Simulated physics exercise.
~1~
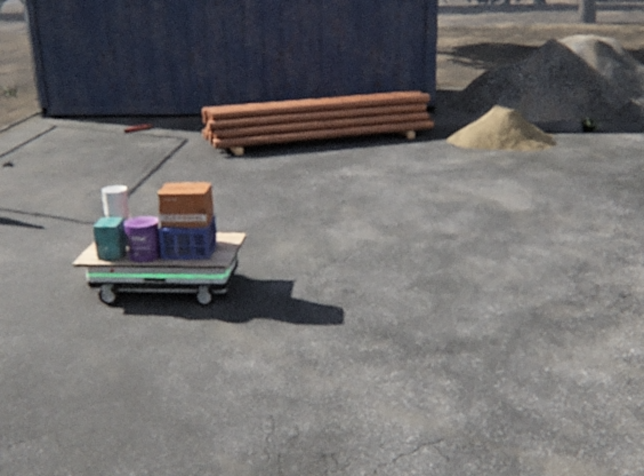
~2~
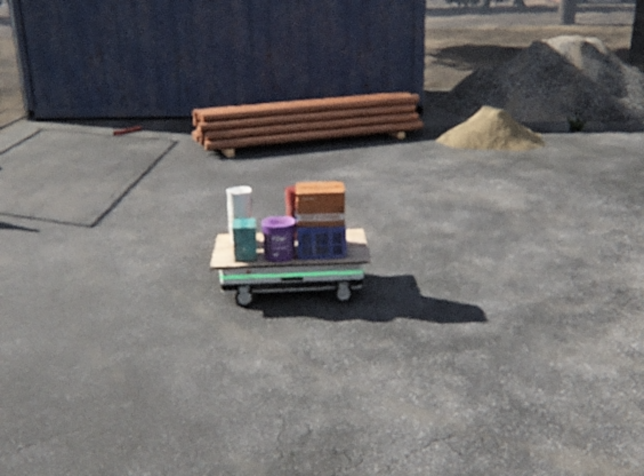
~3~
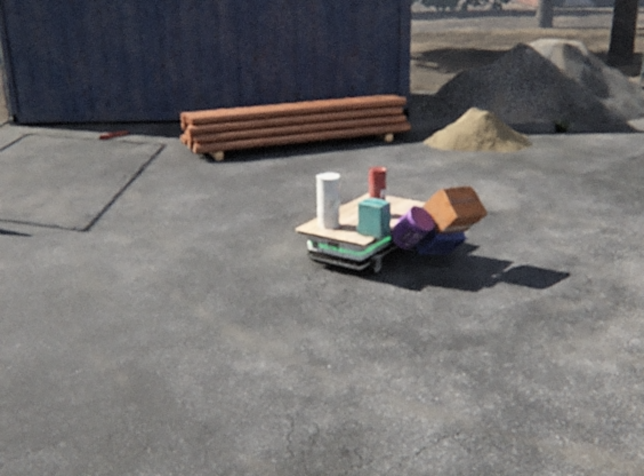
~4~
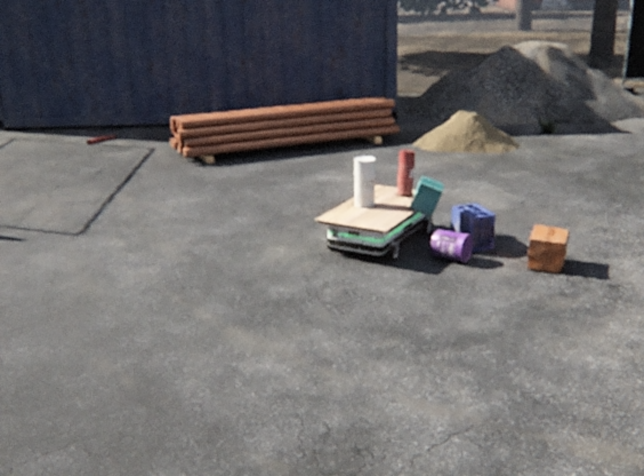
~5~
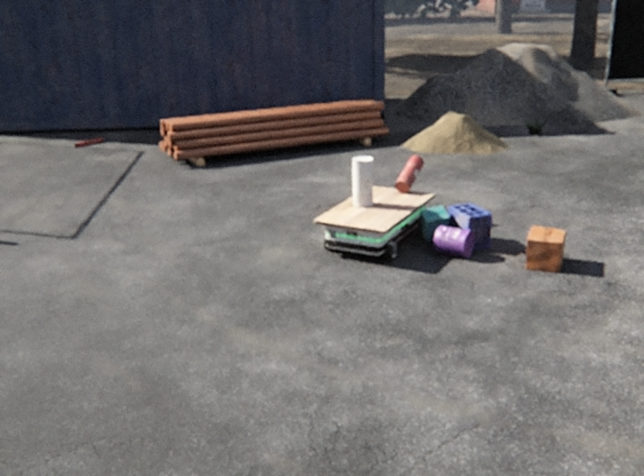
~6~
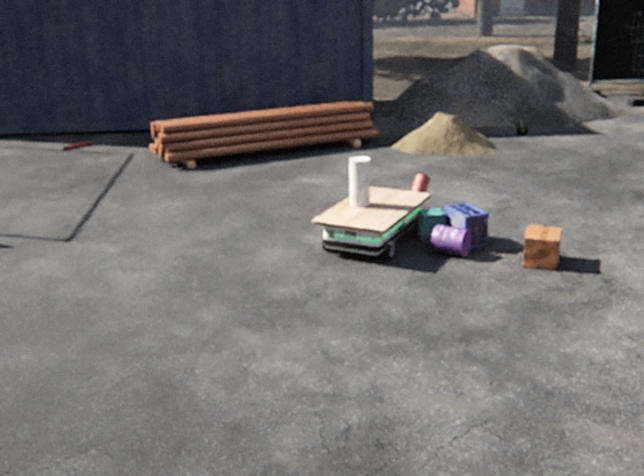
To begin with, a low flat cart carrying a turquoise box, a purple pail, an orange box on a blue crate, and a white canister rolls to the right across a paved yard. A red canister shows behind the load as it moves along. The cart then swings sharply away, and the orange box, blue crate and purple pail spill off its right side. As it comes to a stop, the turquoise box tips off after them. The red canister leans and drops too, leaving only the white canister upright on the deck, with the rest lying beside the cart.
